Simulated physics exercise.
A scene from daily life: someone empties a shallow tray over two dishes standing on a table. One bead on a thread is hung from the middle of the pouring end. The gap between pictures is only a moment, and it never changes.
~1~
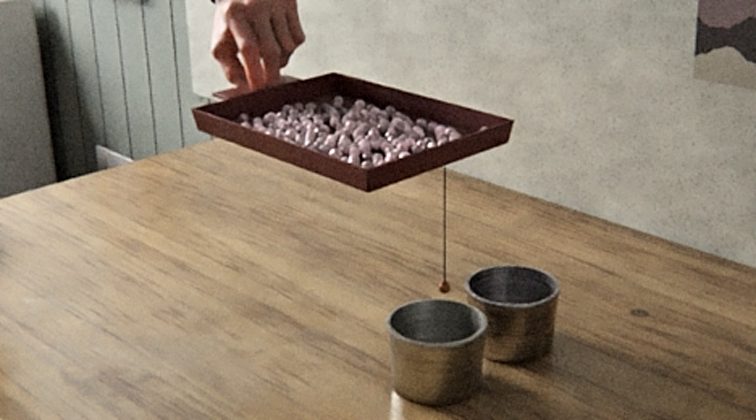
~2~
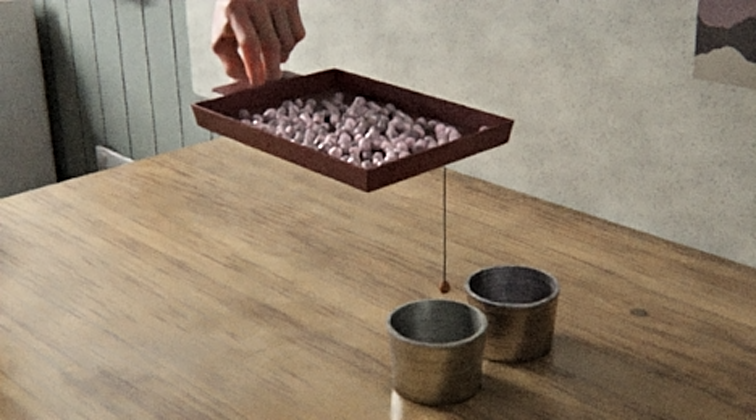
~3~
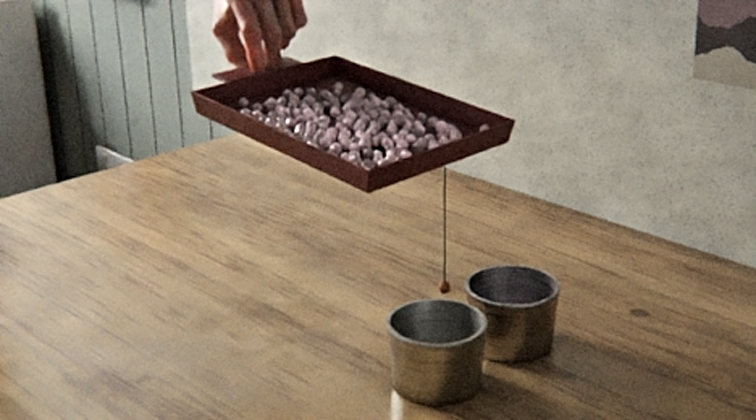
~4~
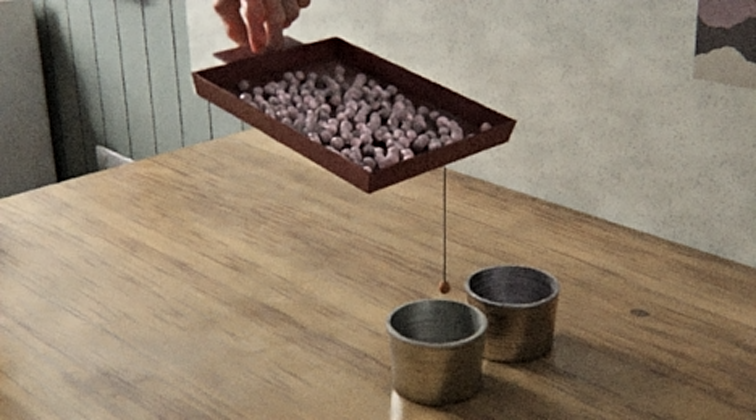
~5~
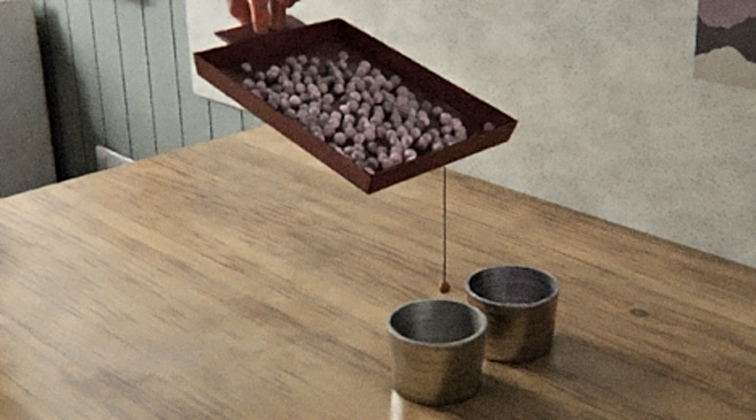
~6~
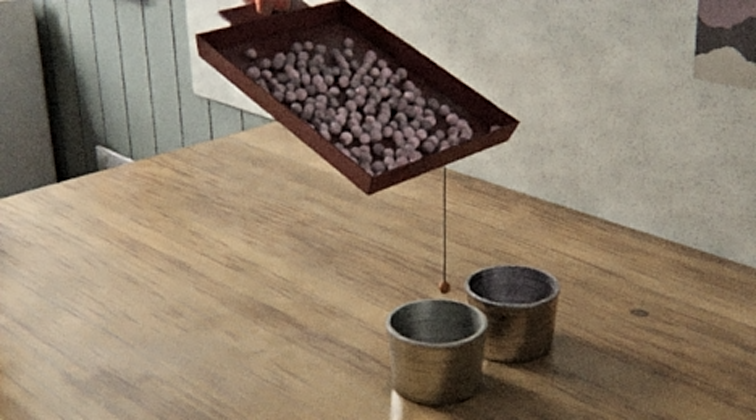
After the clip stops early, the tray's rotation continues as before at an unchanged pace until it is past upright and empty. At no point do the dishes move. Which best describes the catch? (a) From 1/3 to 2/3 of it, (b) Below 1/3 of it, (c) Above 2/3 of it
Below 1/3 of it (b).
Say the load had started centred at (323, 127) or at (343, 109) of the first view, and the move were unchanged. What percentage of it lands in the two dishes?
About 20 % and 20 %.
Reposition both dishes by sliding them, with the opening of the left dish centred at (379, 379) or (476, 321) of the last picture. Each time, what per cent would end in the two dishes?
50 and 40 %.
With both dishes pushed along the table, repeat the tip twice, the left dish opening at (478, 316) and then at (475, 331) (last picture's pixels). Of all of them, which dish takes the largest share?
Trial 1: The one on the left side. Trial 2: The one on the left side.
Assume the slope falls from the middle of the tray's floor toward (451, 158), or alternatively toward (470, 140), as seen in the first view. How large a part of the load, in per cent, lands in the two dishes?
First some 40, then 80 per cent.
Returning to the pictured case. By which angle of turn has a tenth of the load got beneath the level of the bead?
It's turned some 85 degrees by then.
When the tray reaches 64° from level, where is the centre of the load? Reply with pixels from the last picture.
Around (422, 126).
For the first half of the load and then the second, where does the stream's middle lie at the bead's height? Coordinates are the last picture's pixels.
Around (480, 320), followed by around (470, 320).
Soon after the last picture, tray tipped steeply; nearly all on the tray; a stray few in the air.
A little later, tray tipped past a quarter turn; a small part on the tray; a small part in the left dish; a stray few in the right dish; about half outside both; about a quarter in the air.
Later still, tray tipped past a quarter turn; a small part in the left dish; a stray few in the right dish; most outside both.
By the end, tray tipped past a quarter turn; a small part in the left dish; a stray few in the right dish; most outside both.
